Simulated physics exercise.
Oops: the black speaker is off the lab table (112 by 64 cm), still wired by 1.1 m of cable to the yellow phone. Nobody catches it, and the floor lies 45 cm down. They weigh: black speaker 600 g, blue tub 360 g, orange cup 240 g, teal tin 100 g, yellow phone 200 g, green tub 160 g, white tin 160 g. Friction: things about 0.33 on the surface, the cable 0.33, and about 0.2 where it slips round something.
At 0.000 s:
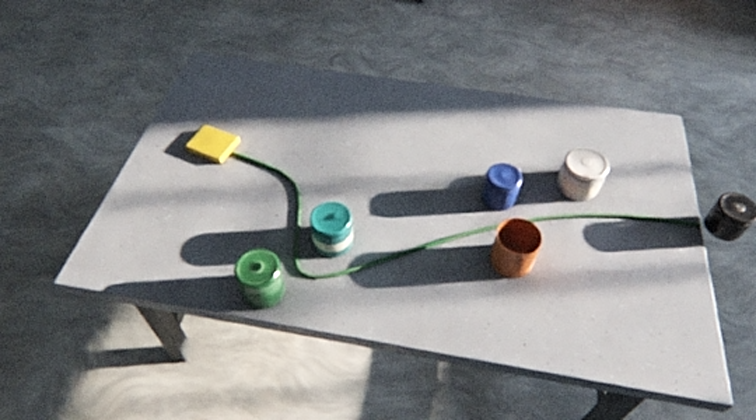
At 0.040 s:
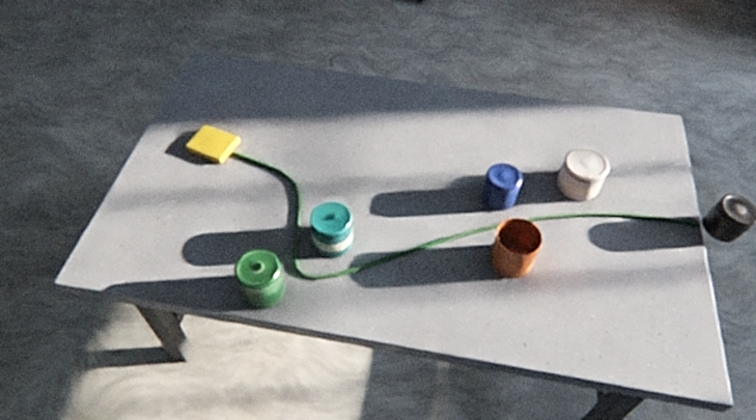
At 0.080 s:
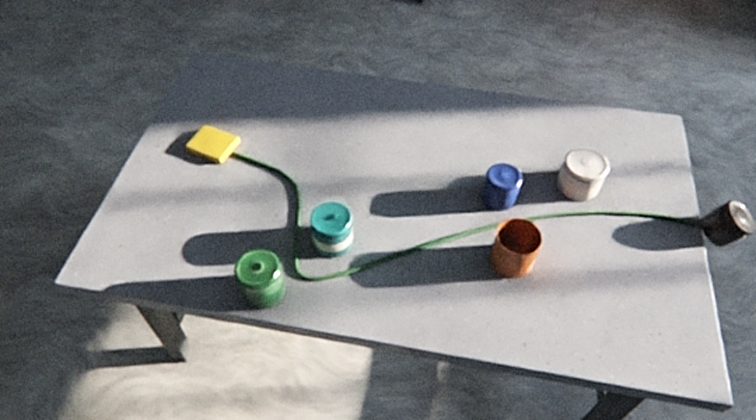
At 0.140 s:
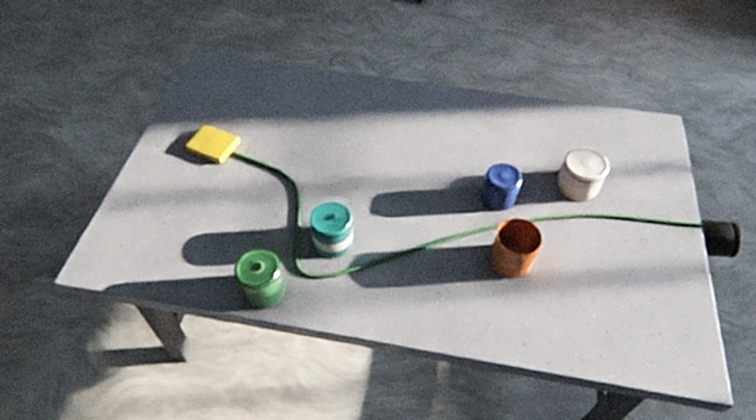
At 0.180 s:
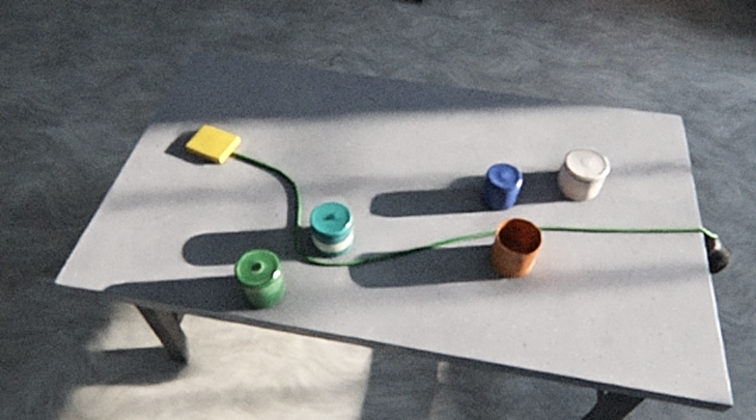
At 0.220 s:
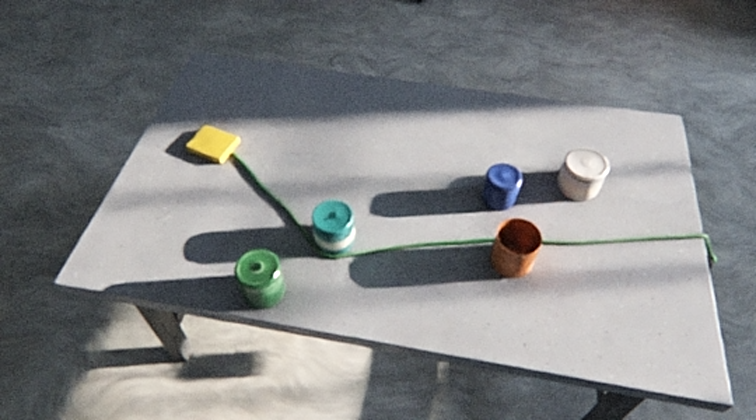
A pale grey table stands on a dark, mottled floor, seen from above at an angle by a camera that stays still. A yellow block lies at the back left, teal and green containers nearer the front, blue and white ones at right behind an orange cup, with a green cord winding to a black cylinder at the right edge. The cylinder tips over the edge and drops from sight, pulling the cord straighter and against the teal container.
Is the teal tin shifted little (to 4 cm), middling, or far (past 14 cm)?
Verdict: The teal tin travels a long way.
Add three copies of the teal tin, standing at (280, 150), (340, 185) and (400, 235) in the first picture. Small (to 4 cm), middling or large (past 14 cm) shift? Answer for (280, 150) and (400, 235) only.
In turn: Small, large.
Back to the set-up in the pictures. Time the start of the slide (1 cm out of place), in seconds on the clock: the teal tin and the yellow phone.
About: Teal tin 0.24 s, yellow phone 0.26 s.
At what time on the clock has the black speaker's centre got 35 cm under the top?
About: 0.36 s.
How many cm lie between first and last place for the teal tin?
About: Teal tin over the edge.
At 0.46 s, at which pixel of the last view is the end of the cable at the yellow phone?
Around (343, 187).
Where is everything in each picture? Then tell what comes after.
The first frame shows shows, teal tin (331, 217); cable runs through (638, 217) (407, 252) (296, 260) (279, 171).
The second frame shows shows, black speaker (738, 208); cable runs through (636, 216) (406, 252) (279, 171).
The third frame shows shows, black speaker (727, 224); cable runs through (633, 214) (404, 253) (279, 171).
The fourth frame shows shows, black speaker (717, 239); cable runs through (640, 219) (408, 252) (279, 171).
The fifth frame shows shows, black speaker (706, 252); cable runs through (667, 230) (428, 247) (279, 171).
The sixth frame shows shows, teal tin (333, 215); cable runs through (704, 236) (583, 243) (460, 242) (262, 186).
After 0.5 s, the cable's tail end at (343, 187); teal tin 34 cm off its start, yellow phone 28 cm off its start, black speaker over the edge.
After 0.7 s, the cable's tail end at (449, 245); teal tin over the edge, yellow phone 57 cm off its start, black speaker over the edge.
After 1.0 s, the cable's tail end at (456, 254); teal tin over the edge, yellow phone 59 cm off its start at (482, 255), black speaker over the edge.
After 1.2 s, the cable's tail end at (456, 254); teal tin over the edge, yellow phone 59 cm off its start, black speaker over the edge.
After 2.4 s, the cable's tail end at (456, 254); teal tin over the edge, yellow phone 59 cm off its start at (482, 255), black speaker over the edge, orange cup 3 cm off its start at (536, 240).
